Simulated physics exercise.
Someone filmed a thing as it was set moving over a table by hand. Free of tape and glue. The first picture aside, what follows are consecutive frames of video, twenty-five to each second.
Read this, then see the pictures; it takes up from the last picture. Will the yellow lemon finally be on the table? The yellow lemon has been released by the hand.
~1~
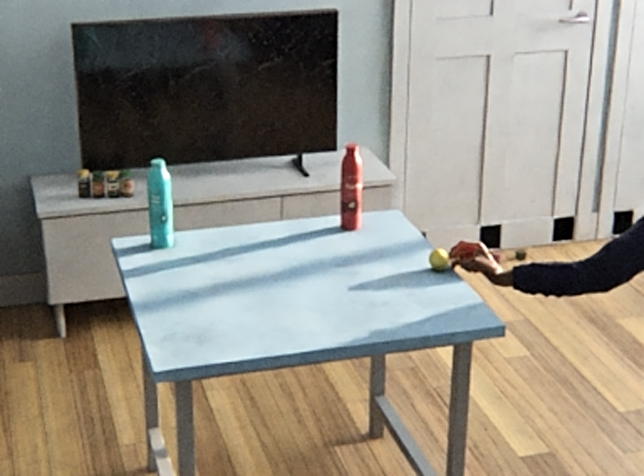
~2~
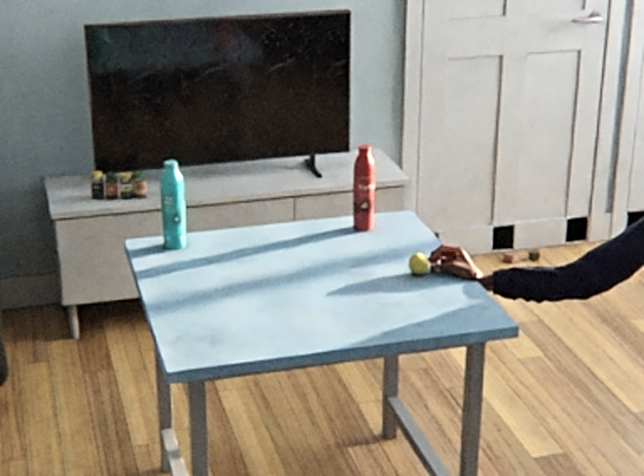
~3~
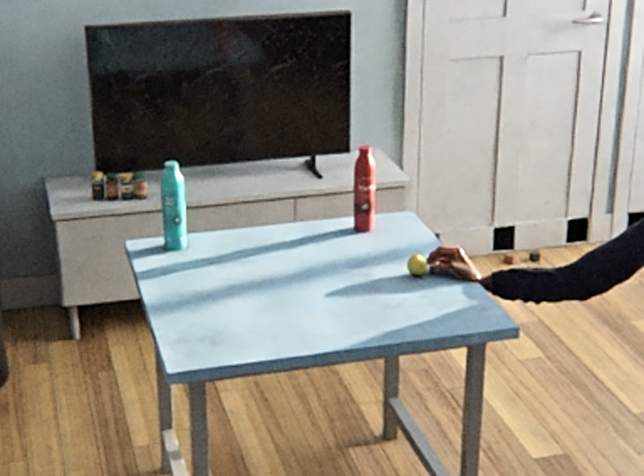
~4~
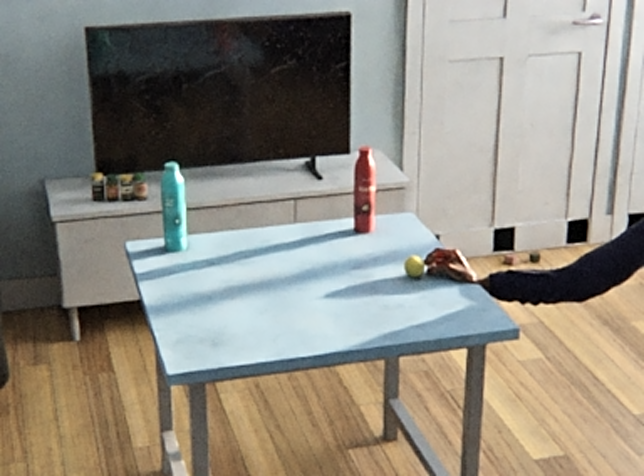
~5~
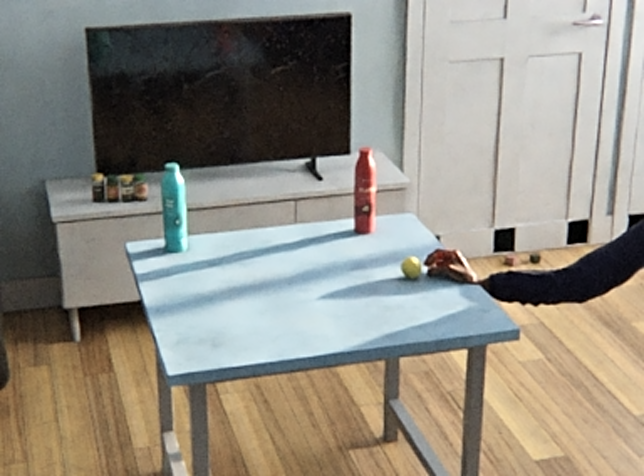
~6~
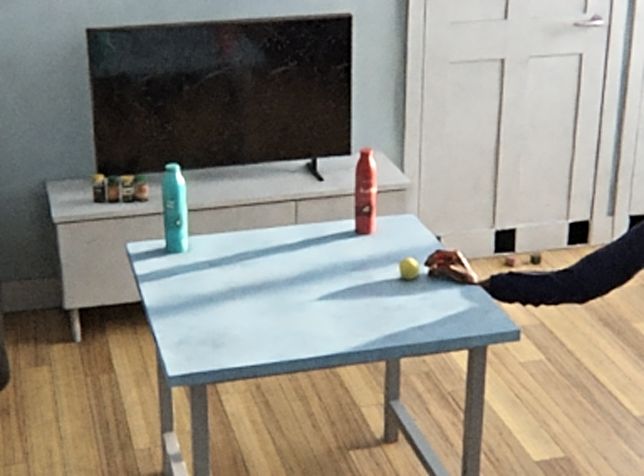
It is aboard the table at the end.
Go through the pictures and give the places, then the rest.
Under the hand; yellow lemon (439, 259), in the first picture.
Under the hand; yellow lemon (418, 264), in the second picture.
Under the hand; yellow lemon (417, 265), in the third picture.
Yellow lemon (414, 266), in the fourth picture.
Yellow lemon (411, 268), in the fifth picture.
Yellow lemon (409, 269) displaced a little, in the sixth picture.
Then, 0.10 s past the last view, yellow lemon displaced about its own width near (402, 270).
Then, 0.30 s past the last view, yellow lemon displaced about its own width near (391, 271).
Then, 0.60 s past the last view, yellow lemon displaced well along near (382, 272).
Finally, moved from the start, yellow lemon. Final places as the last picture's camera would see them, yellow lemon near (381, 272).
